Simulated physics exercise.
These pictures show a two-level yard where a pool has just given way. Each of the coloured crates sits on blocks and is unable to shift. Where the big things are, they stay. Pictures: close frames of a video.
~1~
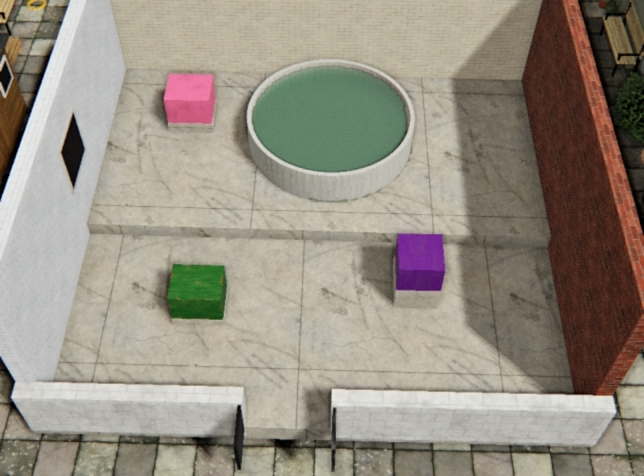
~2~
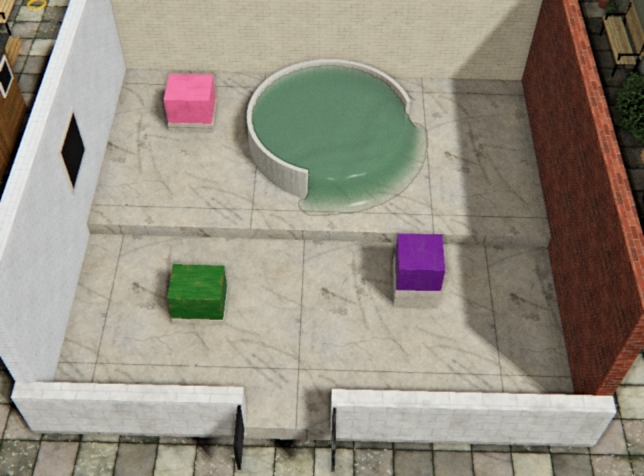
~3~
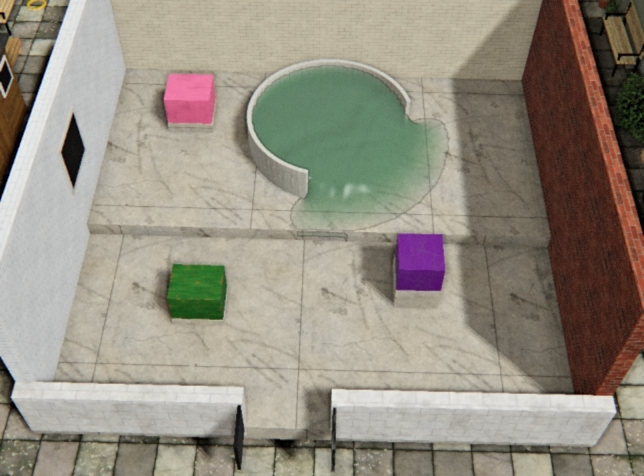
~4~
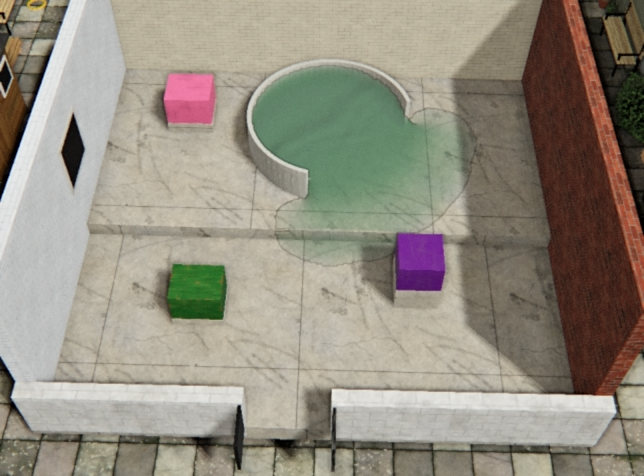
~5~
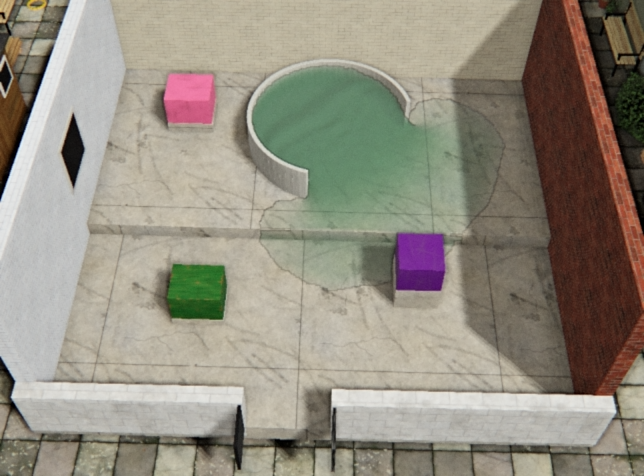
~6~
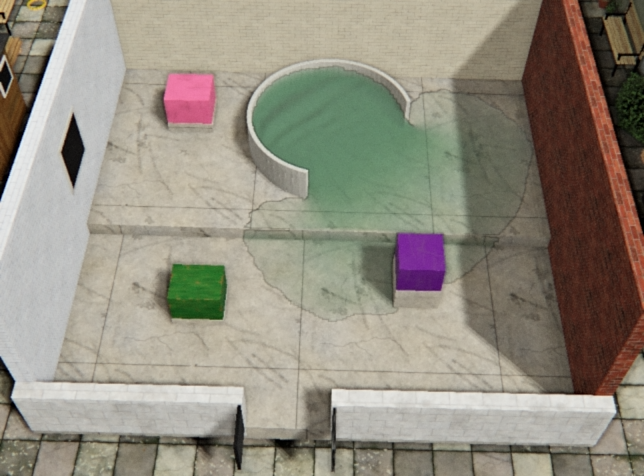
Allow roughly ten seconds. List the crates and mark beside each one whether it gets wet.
Purple crate - stays dry; green crate - gets wet; pink crate - stays dry.
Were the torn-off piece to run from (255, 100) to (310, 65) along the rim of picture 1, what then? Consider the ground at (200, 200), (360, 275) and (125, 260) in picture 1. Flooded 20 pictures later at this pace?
Taken in turn, that's reached, not reached, and finally reached.
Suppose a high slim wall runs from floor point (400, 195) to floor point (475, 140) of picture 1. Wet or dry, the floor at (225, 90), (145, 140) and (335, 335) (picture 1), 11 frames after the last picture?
The first point comes out unwetted, the next unwetted, the last inundated.
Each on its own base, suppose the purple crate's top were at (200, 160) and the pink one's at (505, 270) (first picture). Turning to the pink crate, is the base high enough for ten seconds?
Simply put, the pink crate is drenched.
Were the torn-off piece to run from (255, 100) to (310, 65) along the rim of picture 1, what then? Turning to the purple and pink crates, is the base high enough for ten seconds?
The purple crate is not reached; the pink crate is reached.
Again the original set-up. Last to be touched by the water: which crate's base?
Looks like the pink-painted one to me.
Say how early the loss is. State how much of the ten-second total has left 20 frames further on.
30 per cent.
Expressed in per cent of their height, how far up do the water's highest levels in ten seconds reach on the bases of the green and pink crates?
Around 150 % and 10 %.
A moment on, water covers 40 % of the floor; the purple crate water round its plinth, the green crate water round its plinth, the pink crate not reached.
Next, water covers 45 % of the floor; the purple crate water round its plinth, the green crate water round its plinth, the pink crate not reached.
Then, water covers 50 % of the floor; the purple crate water round its plinth, the green crate water round its plinth, the pink crate not reached.
Later, water covers 70 % of the floor; the purple crate water round its plinth, the green crate water round its plinth, the pink crate not reached.
In the end, water covers 80 % of the floor; the purple crate stayed above the water, the green crate was topped, the pink crate stayed above the water.
